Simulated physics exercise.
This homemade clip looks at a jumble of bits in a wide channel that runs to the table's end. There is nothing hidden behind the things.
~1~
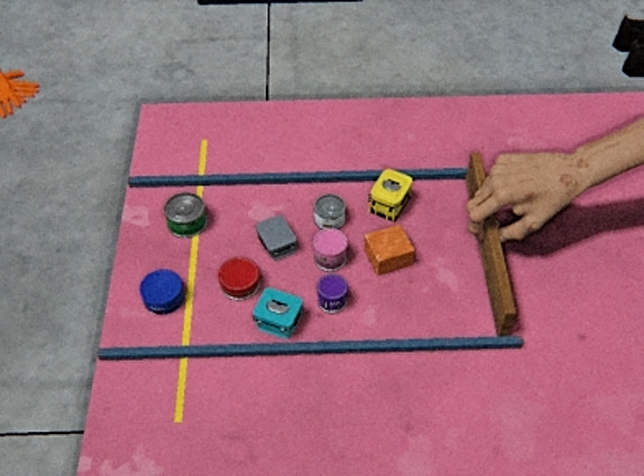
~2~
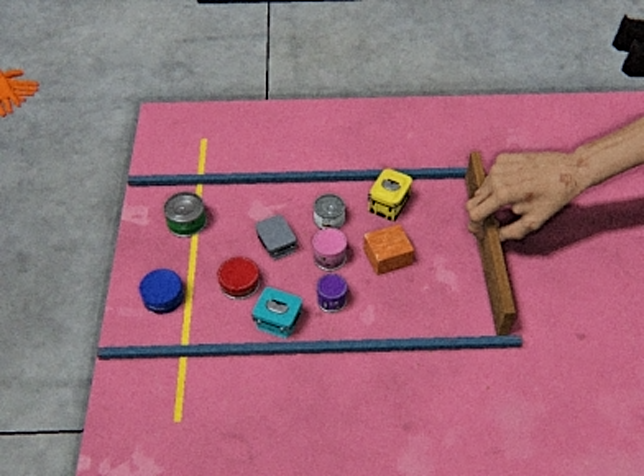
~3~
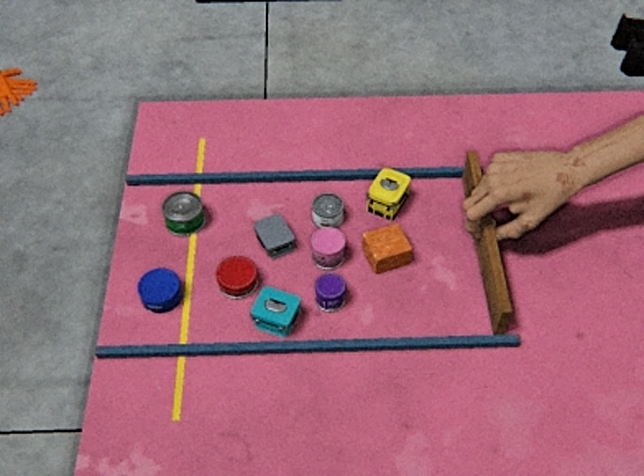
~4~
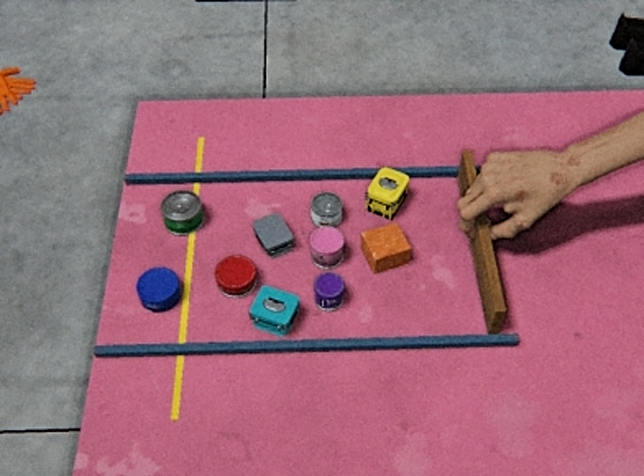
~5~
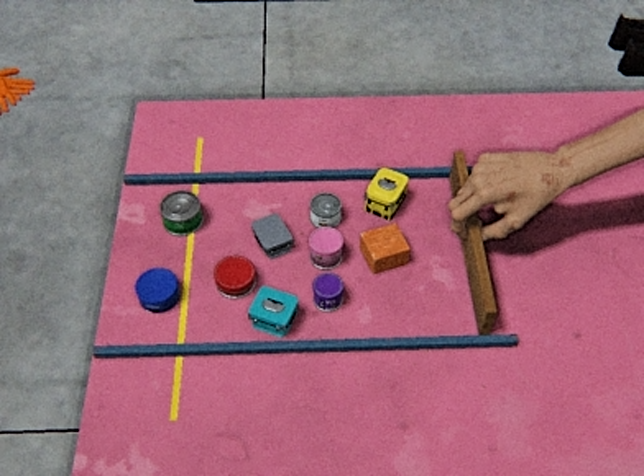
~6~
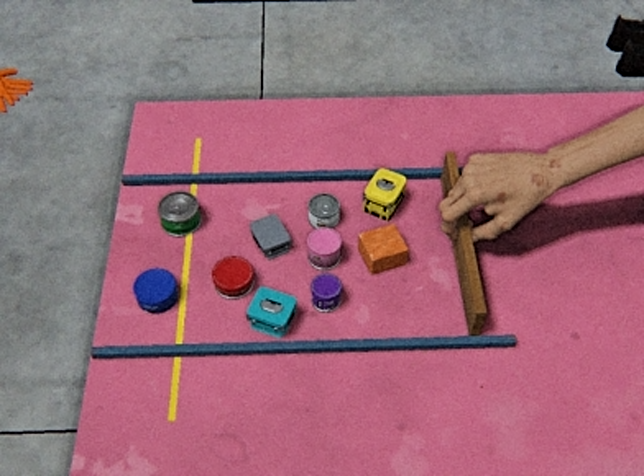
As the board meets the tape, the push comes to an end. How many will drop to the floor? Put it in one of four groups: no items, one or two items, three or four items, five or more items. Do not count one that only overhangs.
Count off: One, maybe two.
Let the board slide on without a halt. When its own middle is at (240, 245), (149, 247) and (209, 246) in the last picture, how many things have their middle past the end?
First 0, then 6, then 0.
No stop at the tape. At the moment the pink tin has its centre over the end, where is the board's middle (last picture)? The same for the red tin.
First it's close to (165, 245), next close to (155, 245).
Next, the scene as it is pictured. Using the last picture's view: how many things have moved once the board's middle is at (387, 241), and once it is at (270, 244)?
Well, it's 2 at the first one and 9 at the second.
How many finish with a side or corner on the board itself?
Looks like 4 of them, all told.
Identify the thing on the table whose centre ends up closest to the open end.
That would be the green tin, which ends nearest.
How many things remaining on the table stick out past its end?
The number overhanging is 2.
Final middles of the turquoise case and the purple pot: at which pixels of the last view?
First object about (159, 327); second object about (167, 297).
A little later, none off yet; blue tub at rest near (156, 291); green tin at rest near (180, 214); red tin at rest near (233, 278).
Next, none off yet; blue tub at rest near (156, 291); green tin moving near (173, 210); red tin shifted a little near (219, 288).
When it is over, the number that fall off is one or two; down, blue tub.
